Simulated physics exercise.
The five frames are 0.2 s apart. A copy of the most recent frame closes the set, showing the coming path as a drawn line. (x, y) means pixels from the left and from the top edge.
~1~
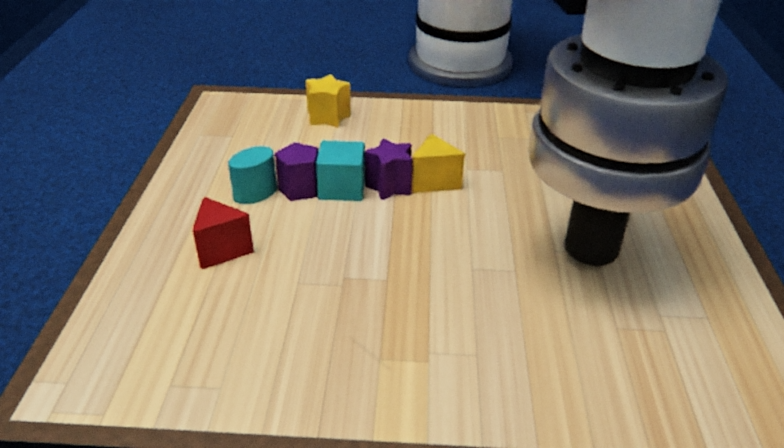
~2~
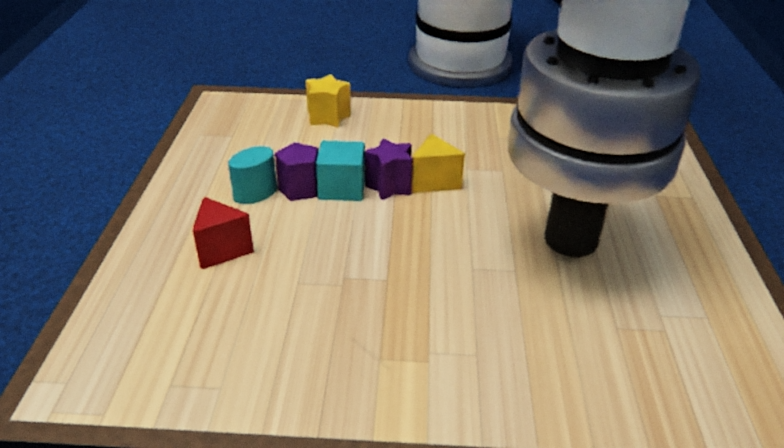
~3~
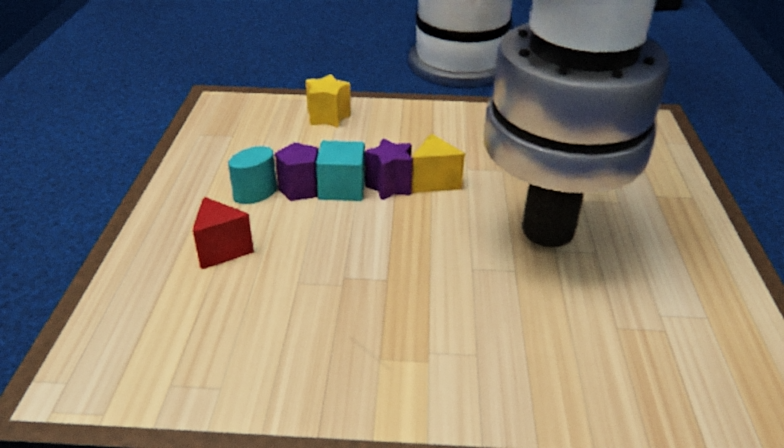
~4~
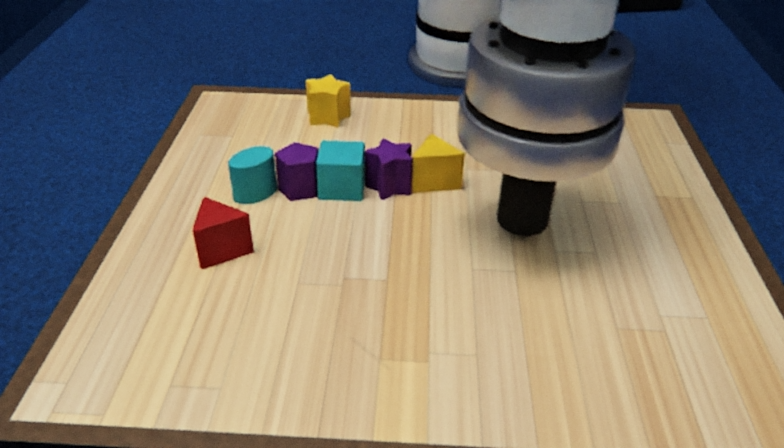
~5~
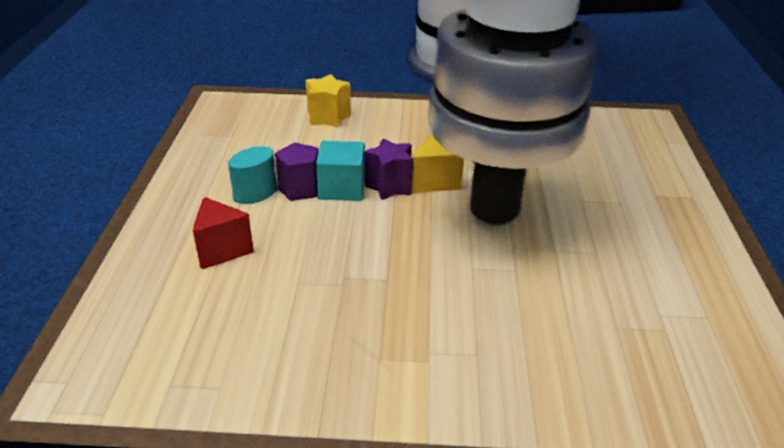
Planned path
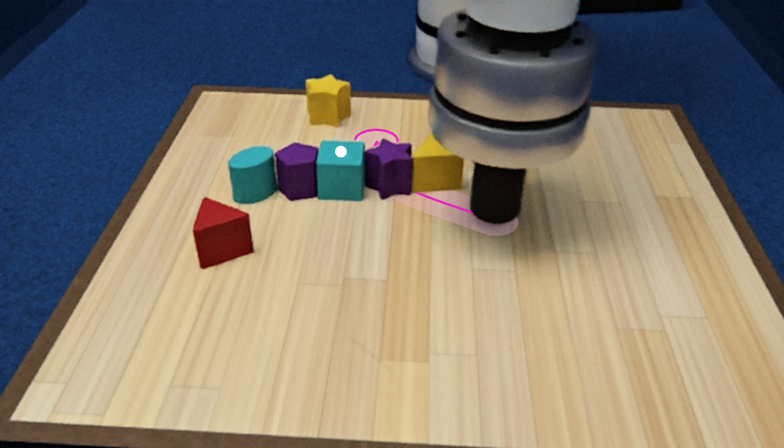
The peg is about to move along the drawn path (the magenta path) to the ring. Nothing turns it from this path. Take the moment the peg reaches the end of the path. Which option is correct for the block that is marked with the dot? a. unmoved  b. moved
Option b.
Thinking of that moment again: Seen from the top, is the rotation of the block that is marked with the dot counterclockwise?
Yes.
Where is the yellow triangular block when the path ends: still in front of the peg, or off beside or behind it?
I'd say the yellow triangular block has slipped off and sits beside or behind the peg.
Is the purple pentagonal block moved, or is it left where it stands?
The purple pentagonal block will be pushed away from where it stands.
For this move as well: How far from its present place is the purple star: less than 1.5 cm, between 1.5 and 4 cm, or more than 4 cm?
Above 4 cm.
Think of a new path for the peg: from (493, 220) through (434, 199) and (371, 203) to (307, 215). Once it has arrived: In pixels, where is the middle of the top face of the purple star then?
It is going to be at (367, 143).
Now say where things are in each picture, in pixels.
The first frame shows peg's lower end (591, 250); purple pentagonal block (297, 153); turquoise square block (341, 152); purple star (391, 150); yellow triangular block (436, 147).
The second frame shows peg (571, 242); blocks still.
The third frame shows peg (548, 233); blocks still.
The fourth frame shows peg (522, 222); blocks still.
The fifth frame shows peg (494, 210); purple pentagonal block (297, 153); turquoise square block (341, 152); purple star (391, 150); yellow triangular block (436, 147).
Drawn move, from (493, 220) by way of (433, 199) and (389, 172) to (376, 141); the dot is on the turquoise square block.
On the path given first. One third of the way, peg (433, 189); yellow triangular block (430, 141).
Two thirds of the way, peg (389, 163); purple pentagonal block (285, 154), turned 35° anticlockwise; turquoise square block (321, 142), turned 35° anticlockwise; purple star (352, 123), turned 15° clockwise; yellow triangular block (418, 124), turned 55° clockwise.
At the end, peg (376, 132); purple pentagonal block (285, 154), turned 35° anticlockwise; turquoise square block (321, 142), turned 35° anticlockwise; purple star (331, 110), turned 50° anticlockwise; yellow triangular block (420, 120), turned 85° clockwise.
